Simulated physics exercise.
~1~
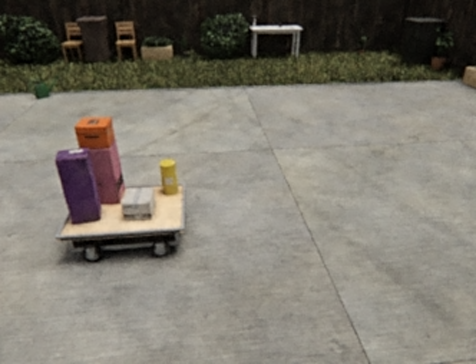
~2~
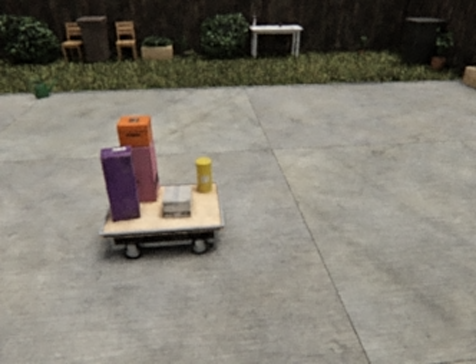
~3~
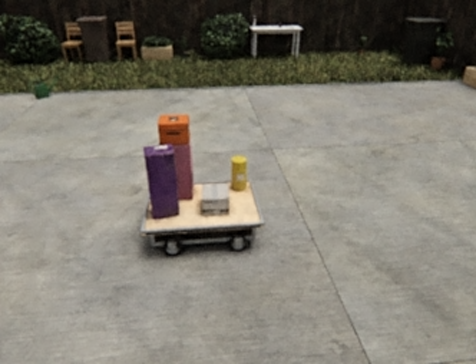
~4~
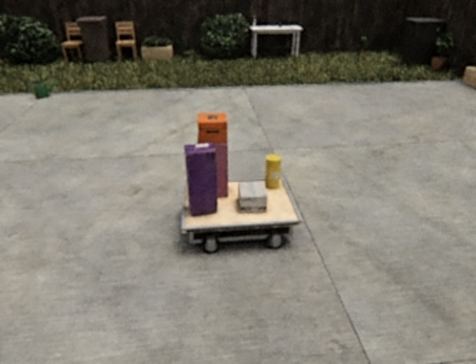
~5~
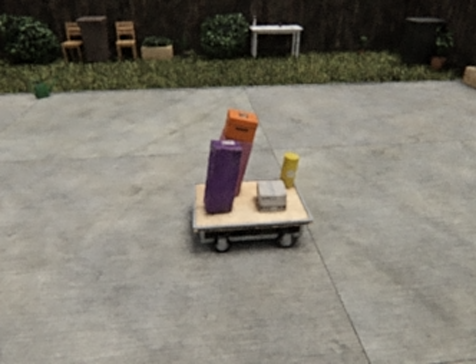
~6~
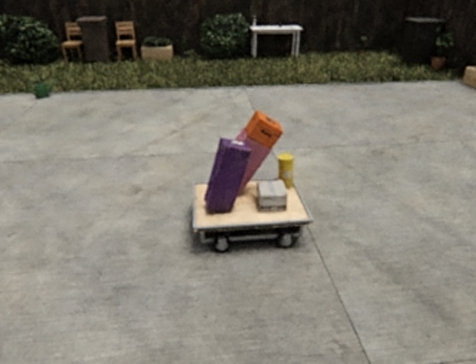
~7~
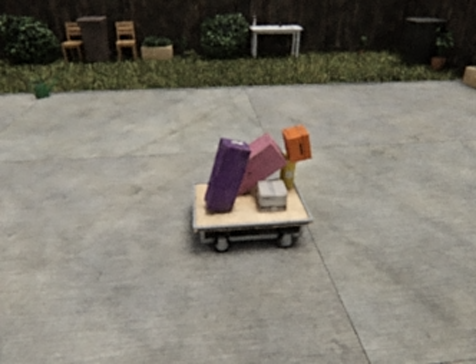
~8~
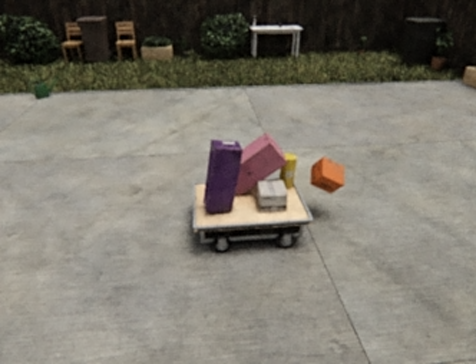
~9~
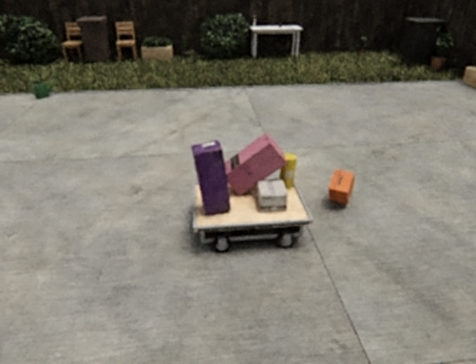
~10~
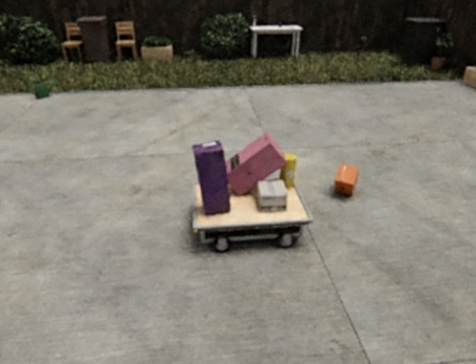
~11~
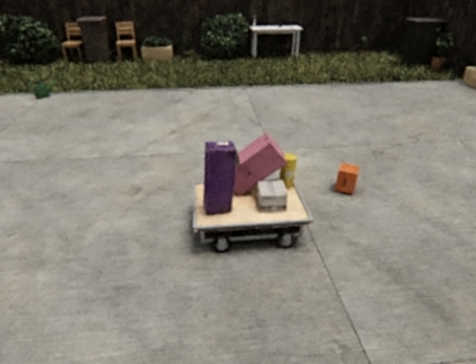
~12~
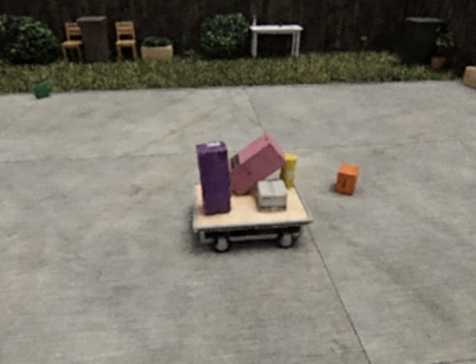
To begin with, a small flat cart rolls right across a concrete yard, carrying an upright purple box, an orange toolbox stacked on a pink box, a small white box and a yellow canister. The cart comes to a stop, and the tall boxes tip to the right. The pink box leans further while the orange toolbox slides off its top, tumbles over the cart's right side and lands on the concrete. The purple box rocks back upright. At the end, the pink box rests slanted on the deck, the white box and canister still stand, and the toolbox lies on the ground.
